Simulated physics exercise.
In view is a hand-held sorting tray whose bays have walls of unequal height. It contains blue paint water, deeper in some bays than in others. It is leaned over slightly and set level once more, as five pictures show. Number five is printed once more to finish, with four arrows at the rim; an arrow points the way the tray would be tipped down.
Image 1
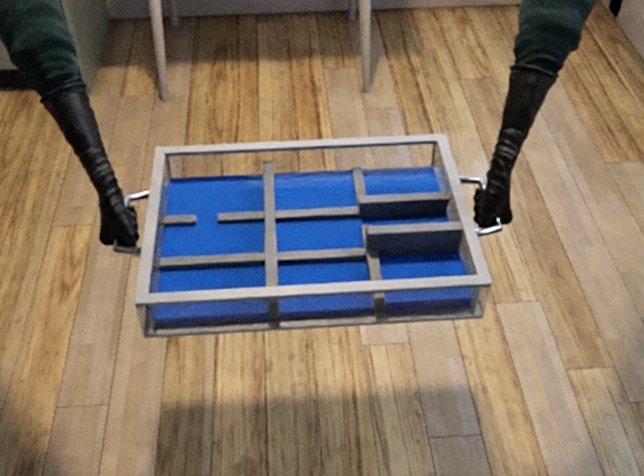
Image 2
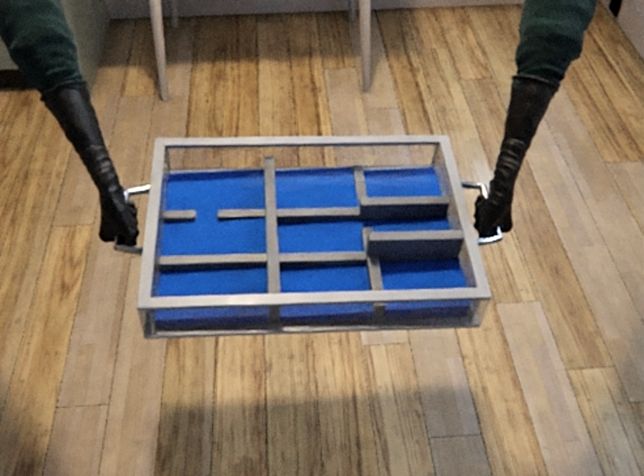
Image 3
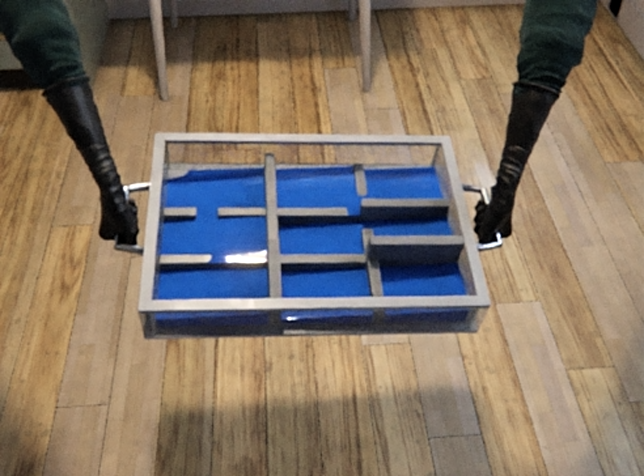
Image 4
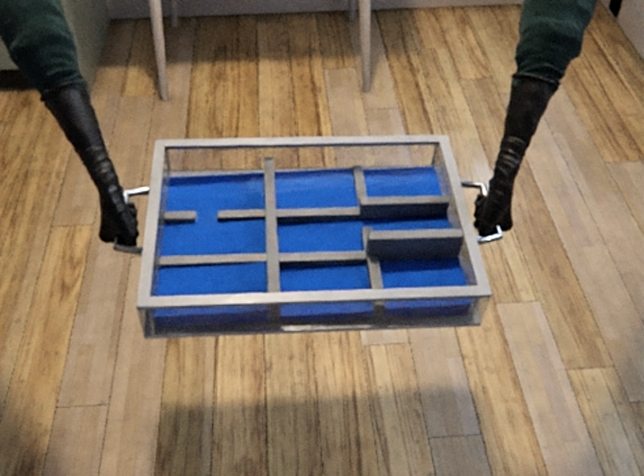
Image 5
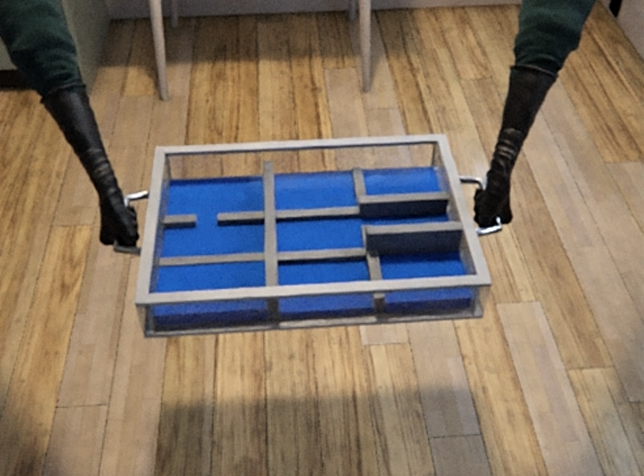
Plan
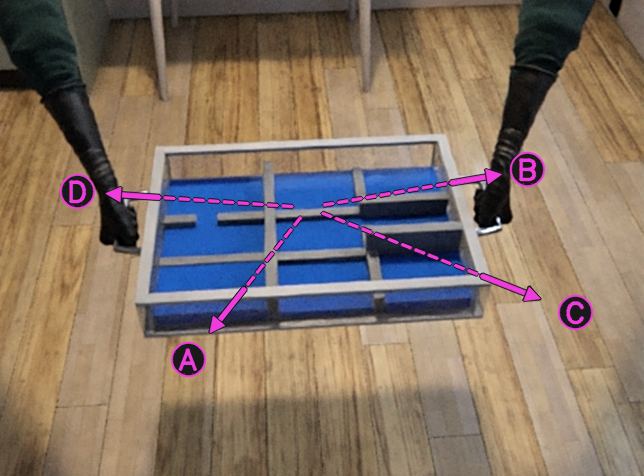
Gloved hands tilt a divided tray of blue liquid slightly, then bring it back level.
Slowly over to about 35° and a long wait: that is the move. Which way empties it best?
Direction A does it best.
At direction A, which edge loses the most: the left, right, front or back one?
The front rim.
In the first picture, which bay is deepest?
The front right bay.
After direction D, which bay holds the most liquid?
It is the back left one.
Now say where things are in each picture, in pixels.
The tray is level; deepest in the front right bay, at (420, 274), shallowest in the back right, in the first frame.
Tipped about 5° down to the front right; no wall is crossed, in the second frame.
Tipped about 8° down to the front right; liquid runs over three walls, in the third frame.
Tipped about 4° down to the front right; no wall is crossed, in the fourth frame.
The tray is level; deepest in the front left bay, at (215, 285), shallowest in the back left, in the fifth frame.
In magenta, A ends at (213, 328); B ends at (496, 175); C ends at (535, 296); D ends at (111, 194).
With A, about 37 % stays in the tray, the largest part in the front left bay.
With B, about 57 % stays in the tray, the largest part in the back right bay.
With C, about 49 % stays in the tray, the largest part in the front right bay.
With D, about 51 % stays in the tray, the largest part in the back left bay.
